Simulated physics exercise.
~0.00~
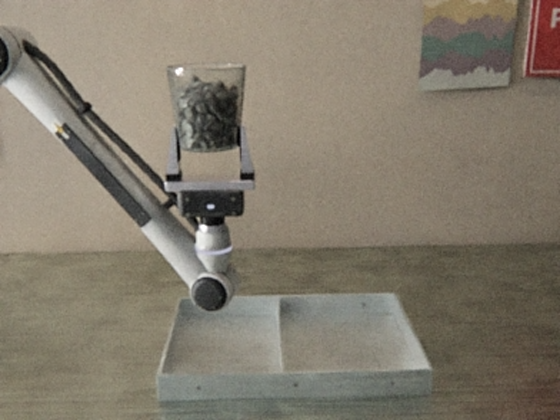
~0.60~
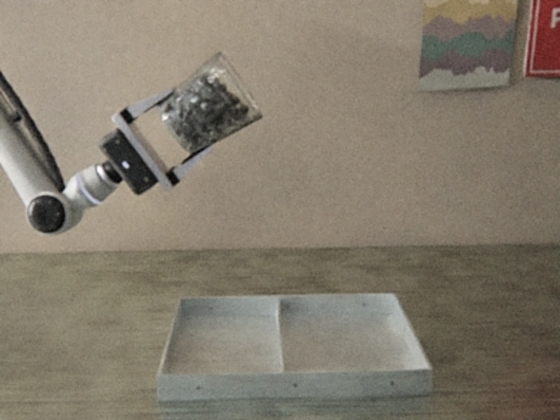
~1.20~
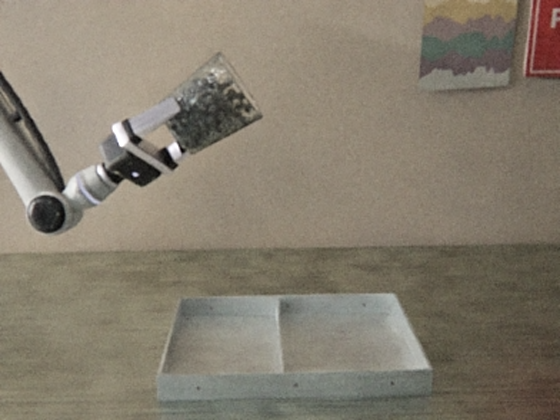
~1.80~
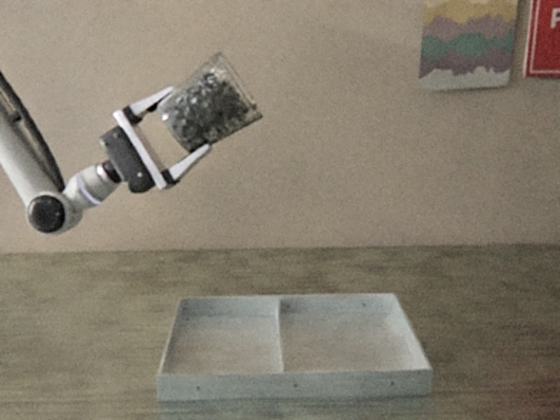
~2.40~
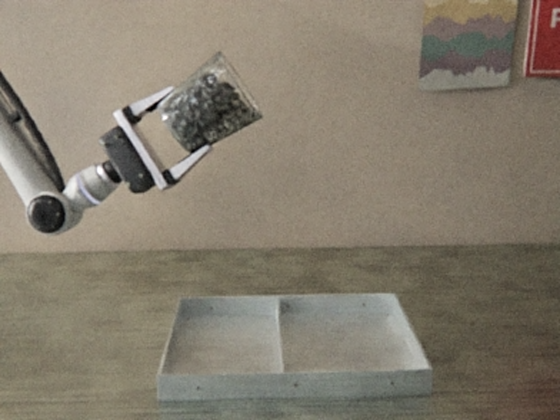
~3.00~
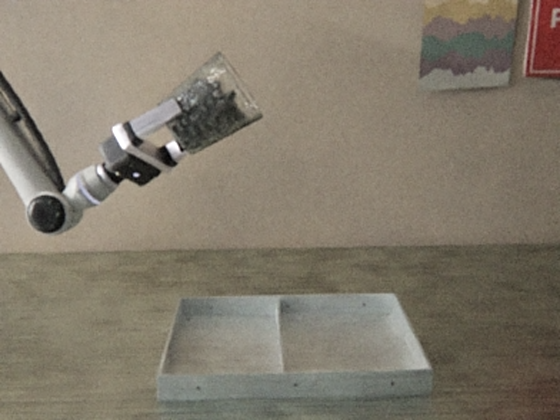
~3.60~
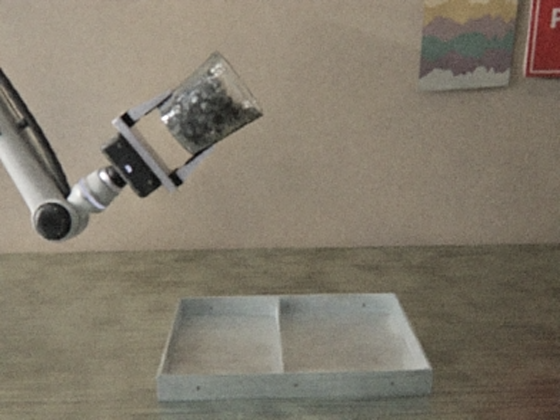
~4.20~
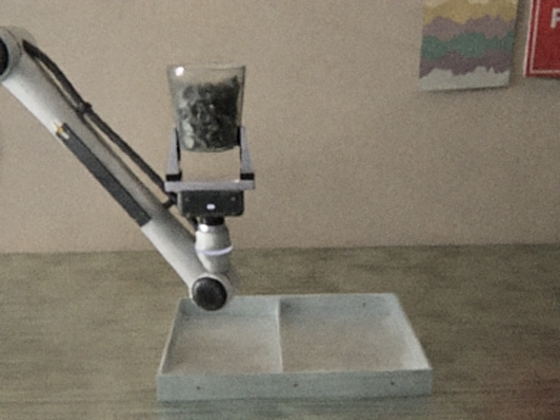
A robot arm tilts a clear cup of dark pebbles, rolls it, then rights it still full.
